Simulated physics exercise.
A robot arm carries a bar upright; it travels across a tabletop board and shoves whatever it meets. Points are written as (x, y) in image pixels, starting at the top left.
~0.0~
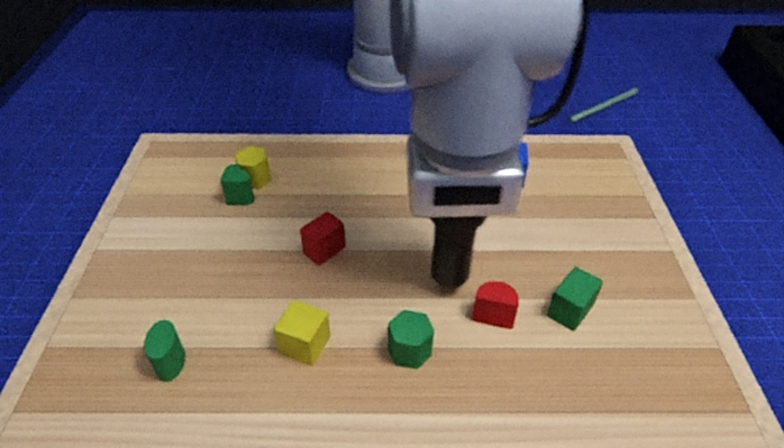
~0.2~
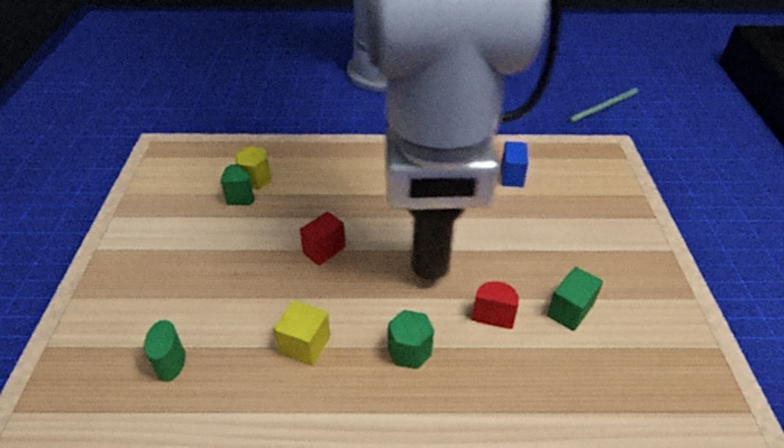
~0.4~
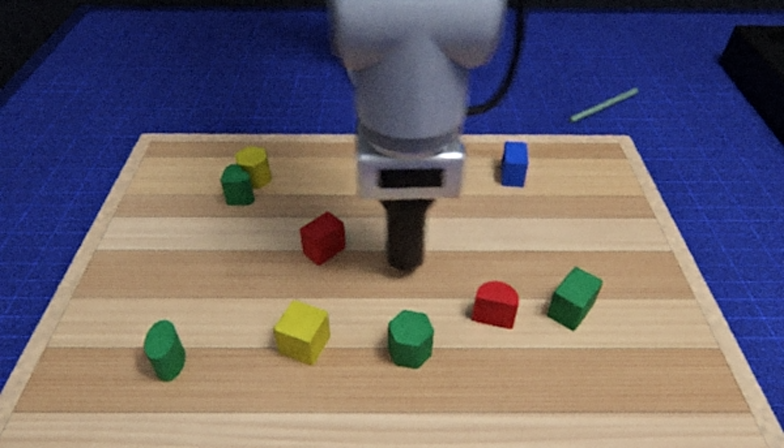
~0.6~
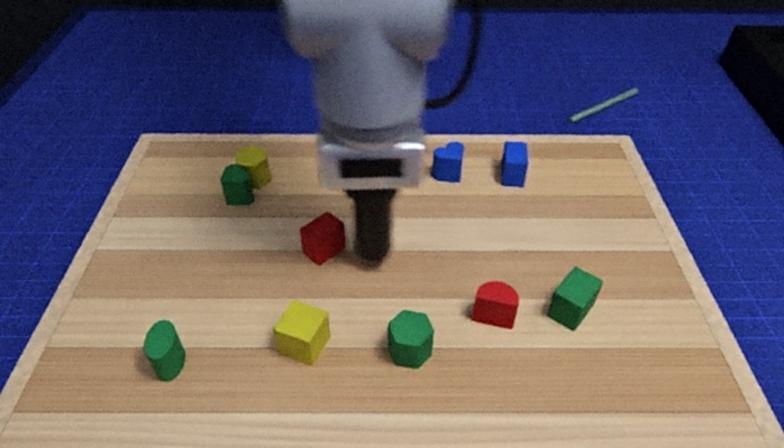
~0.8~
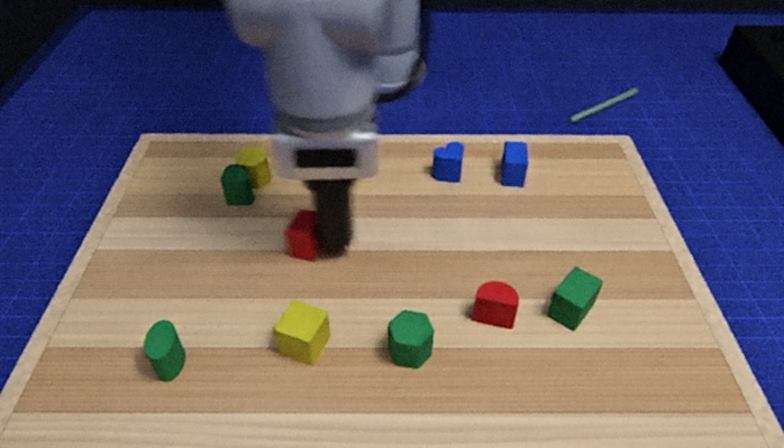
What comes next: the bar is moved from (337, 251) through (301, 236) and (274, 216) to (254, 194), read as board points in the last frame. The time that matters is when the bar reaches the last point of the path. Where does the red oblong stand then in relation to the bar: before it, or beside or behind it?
I think the bar loses the red oblong somewhere along the way.
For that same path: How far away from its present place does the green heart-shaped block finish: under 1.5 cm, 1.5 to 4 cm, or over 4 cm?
It goes 1.5 to 4 cm.
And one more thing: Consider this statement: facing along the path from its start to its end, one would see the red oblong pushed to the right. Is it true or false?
False - the claim does not hold.
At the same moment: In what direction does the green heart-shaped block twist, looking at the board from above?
From above, the green heart-shaped block will be seen to turn anti-clockwise.
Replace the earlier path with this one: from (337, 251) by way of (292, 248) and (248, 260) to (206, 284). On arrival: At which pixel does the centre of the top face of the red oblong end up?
Somewhere near (220, 221).
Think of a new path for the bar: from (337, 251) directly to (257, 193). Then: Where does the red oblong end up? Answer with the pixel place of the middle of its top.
Roughly at (270, 213).
On the path given first. One third of the way, bar at (299, 223); red oblong at (264, 213), turned 35° anticlockwise.
Two thirds of the way, bar at (271, 203); red oblong at (247, 210), turned 55° anticlockwise.
At the end, bar at (251, 182); green heart-shaped block at (218, 167), turned 35° anticlockwise; yellow six-sided block at (249, 150); red oblong at (247, 210), turned 55° anticlockwise.
